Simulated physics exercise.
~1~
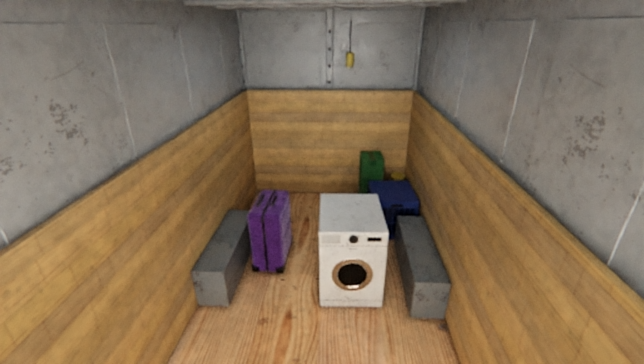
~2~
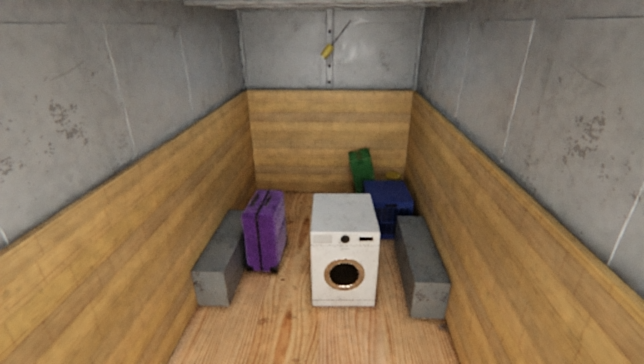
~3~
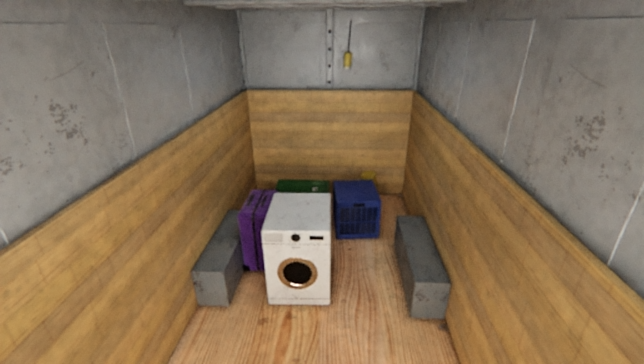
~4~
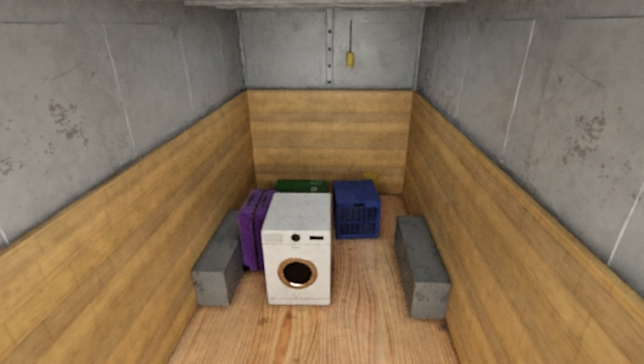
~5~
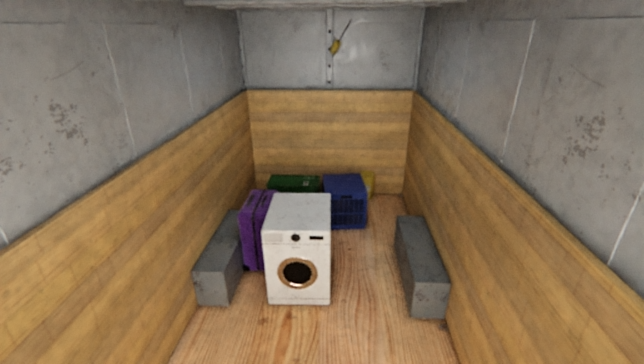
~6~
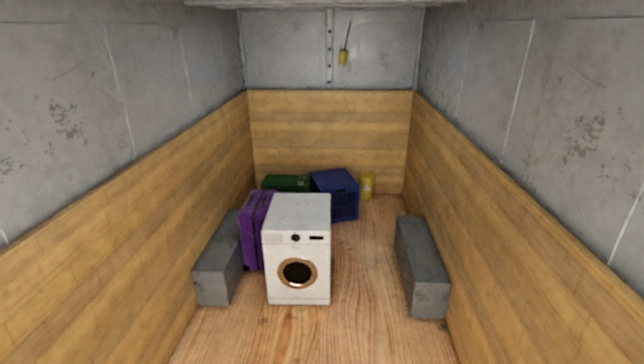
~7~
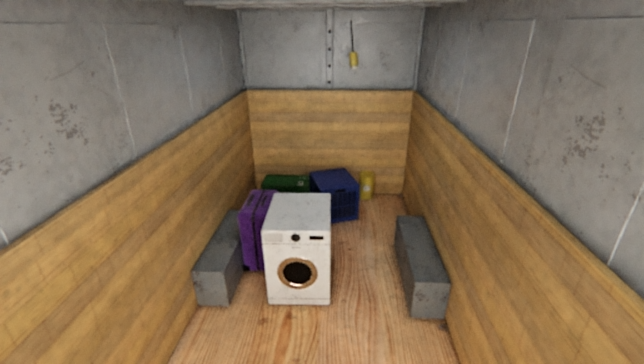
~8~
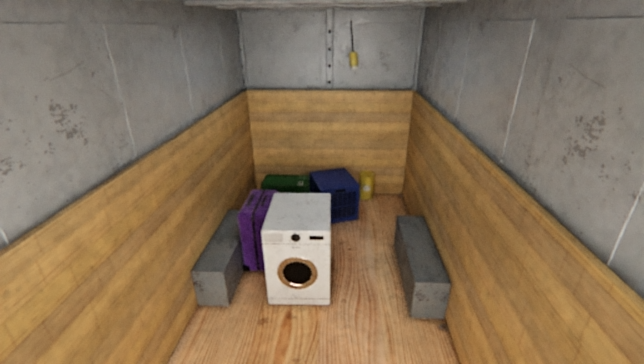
In the back of a wood-lined van, a purple case, a white washing machine, a blue crate and a green box stand between two grey wheel boxes as a yellow lamp dangles from a cord. The lamp swings, the green box leans, and the load begins edging left. The washing machine slides left across the floor to the purple case, while the crate moves left and the green box ends up on its side behind. After a pause, the crate slips farther back and left, revealing a yellow canister. Finally everything rests, the washing machine still upright.
